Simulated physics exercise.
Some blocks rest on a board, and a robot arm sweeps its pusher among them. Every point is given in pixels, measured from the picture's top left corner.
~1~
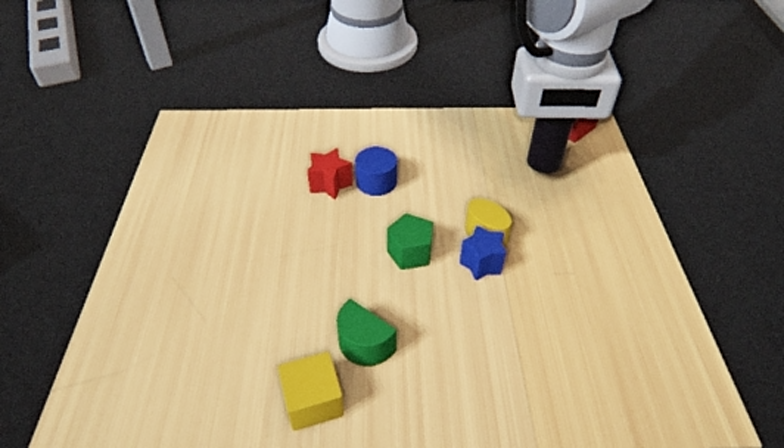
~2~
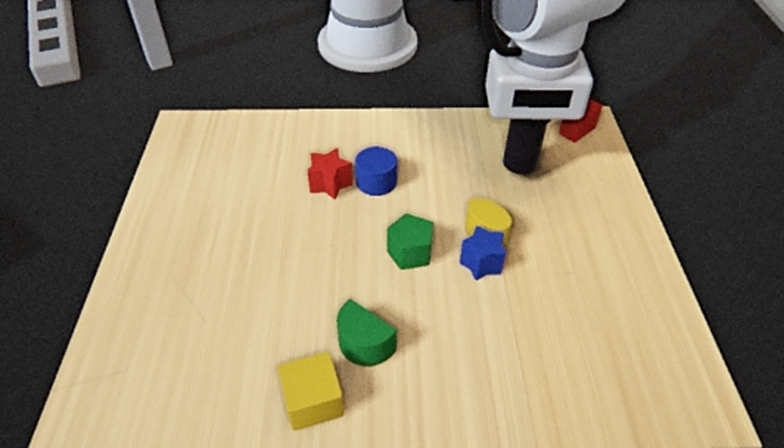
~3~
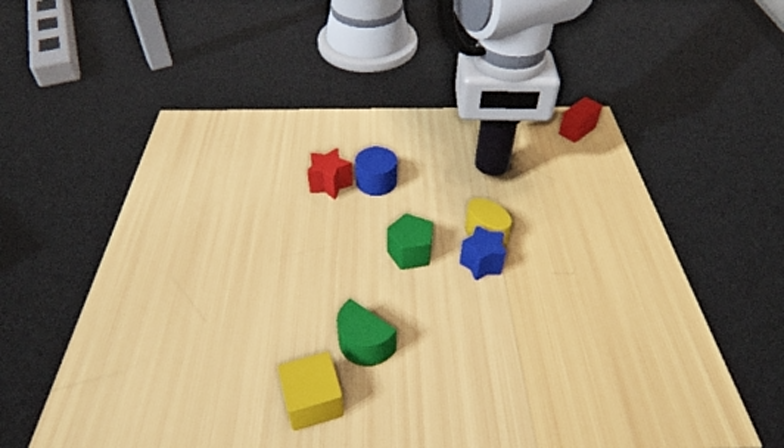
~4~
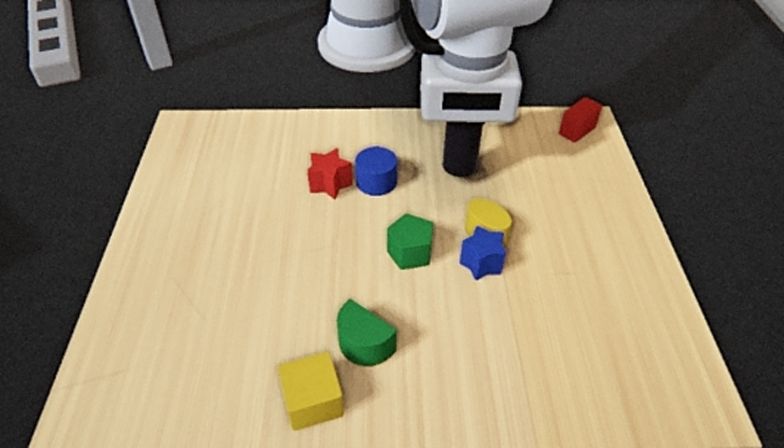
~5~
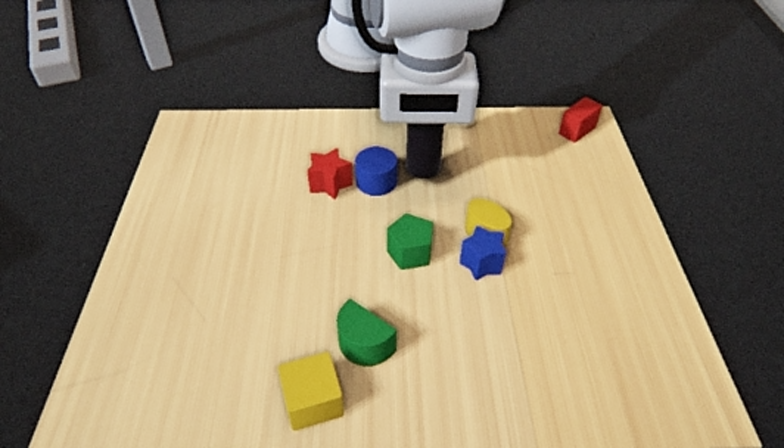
A robot arm moves its black pusher left across the board while the coloured blocks stay still.
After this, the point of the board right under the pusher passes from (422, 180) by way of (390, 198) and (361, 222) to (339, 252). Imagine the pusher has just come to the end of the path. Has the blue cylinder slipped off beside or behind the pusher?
Yes, that is how it ends up.
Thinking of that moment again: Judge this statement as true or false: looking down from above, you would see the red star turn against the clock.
That statement is accurate.
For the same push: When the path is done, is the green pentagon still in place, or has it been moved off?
By the last moment of the path, the green pentagon has stayed put.
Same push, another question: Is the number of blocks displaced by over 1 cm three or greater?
My answer is no.
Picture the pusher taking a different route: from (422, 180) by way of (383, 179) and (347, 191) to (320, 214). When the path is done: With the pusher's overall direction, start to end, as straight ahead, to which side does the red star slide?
Moves right.
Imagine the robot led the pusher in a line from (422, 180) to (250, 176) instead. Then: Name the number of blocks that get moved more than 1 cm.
It displaces two.
The first path, step by step. One third of the way, pusher (389, 186); red star (313, 160), turned 20° anticlockwise; blue cylinder (355, 162).
Two thirds of the way, pusher (361, 210); red star (312, 159), turned 20° anticlockwise; blue cylinder (350, 164).
At the end, pusher (338, 240); red star (312, 159), turned 20° anticlockwise; blue cylinder (350, 164); green pentagon still.
